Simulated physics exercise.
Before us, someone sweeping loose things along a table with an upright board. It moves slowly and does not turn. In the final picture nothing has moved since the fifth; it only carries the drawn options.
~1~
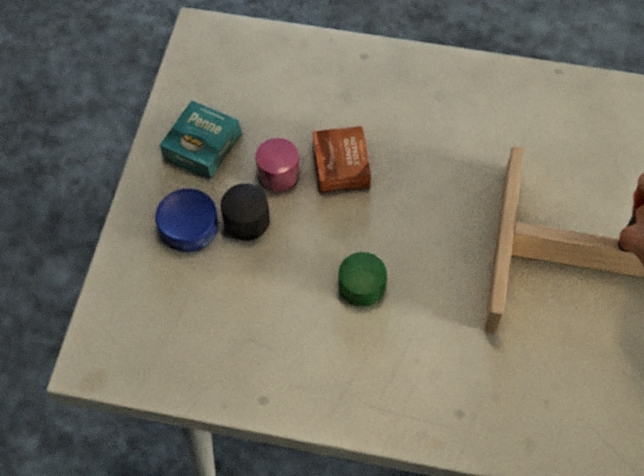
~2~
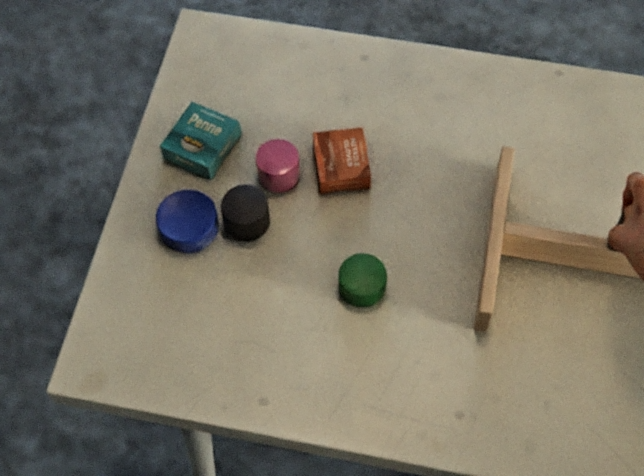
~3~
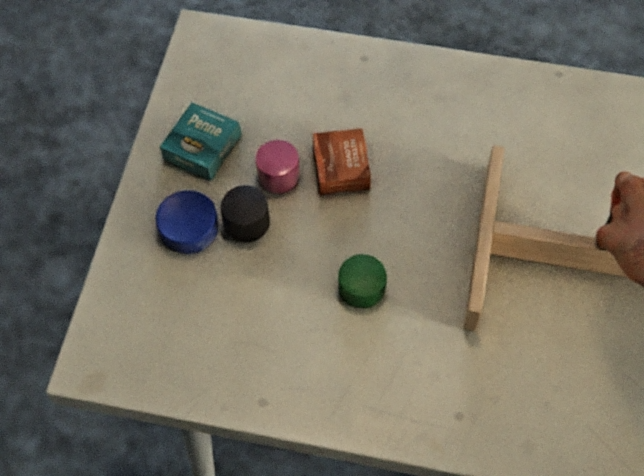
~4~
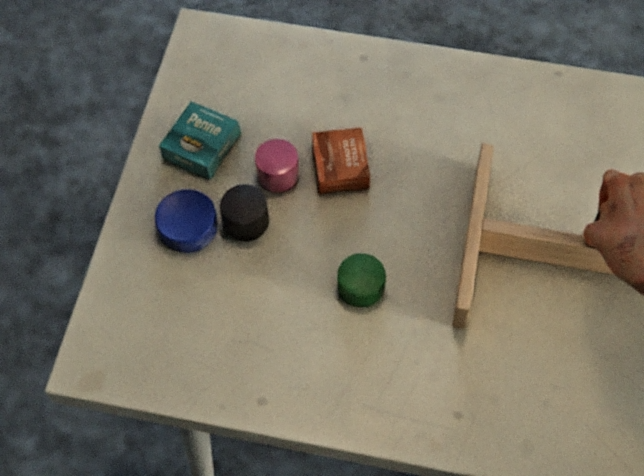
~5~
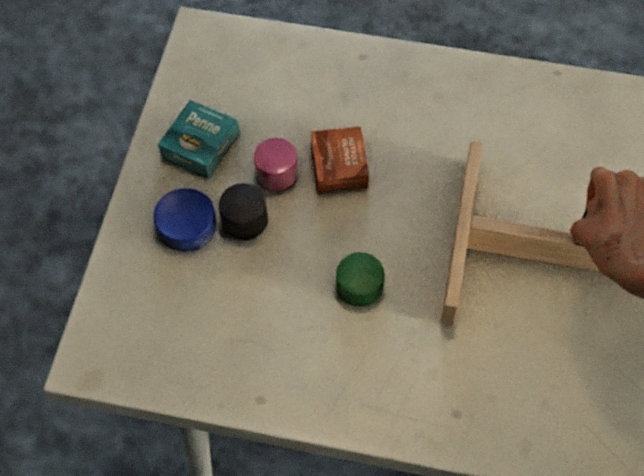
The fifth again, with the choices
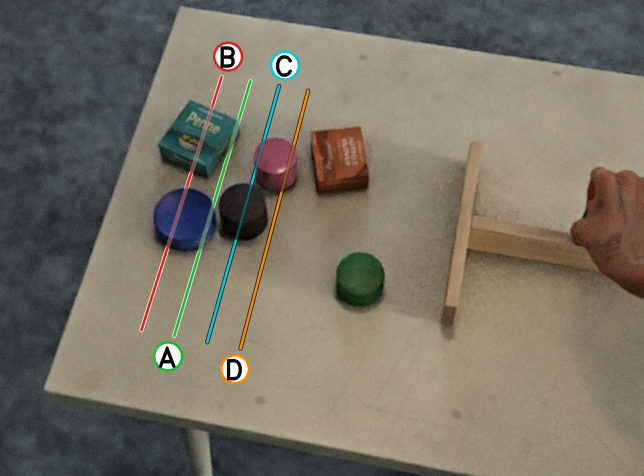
The clip opens on a pale table with a turquoise packet, blue tub, black tin, pink pot, orange box and green tin, and a wooden board standing to their right. A hand slowly pushes the board a short way left by its handle, while the objects stay still, untouched.
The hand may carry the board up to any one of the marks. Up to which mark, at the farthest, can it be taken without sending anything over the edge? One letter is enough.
Stop at A.
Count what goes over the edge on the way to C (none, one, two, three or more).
The count is none.
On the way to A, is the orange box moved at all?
Yes.
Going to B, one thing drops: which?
The turquoise packet goes over.
On the marked copy, A at (215, 200); B at (184, 194); C at (246, 205); D at (277, 210).
Taking A. A third of the way, board (372, 204); green tin (329, 274); turquoise packet (200, 139).
Two thirds of the way, board (281, 189); turquoise packet (179, 131); pink pot (214, 155).
When it is over, board (216, 178); turquoise packet (146, 114); pink pot (153, 151); nothing has fallen.
As for the rest, B drops the turquoise packet; C is safe but short; D is safe but short.
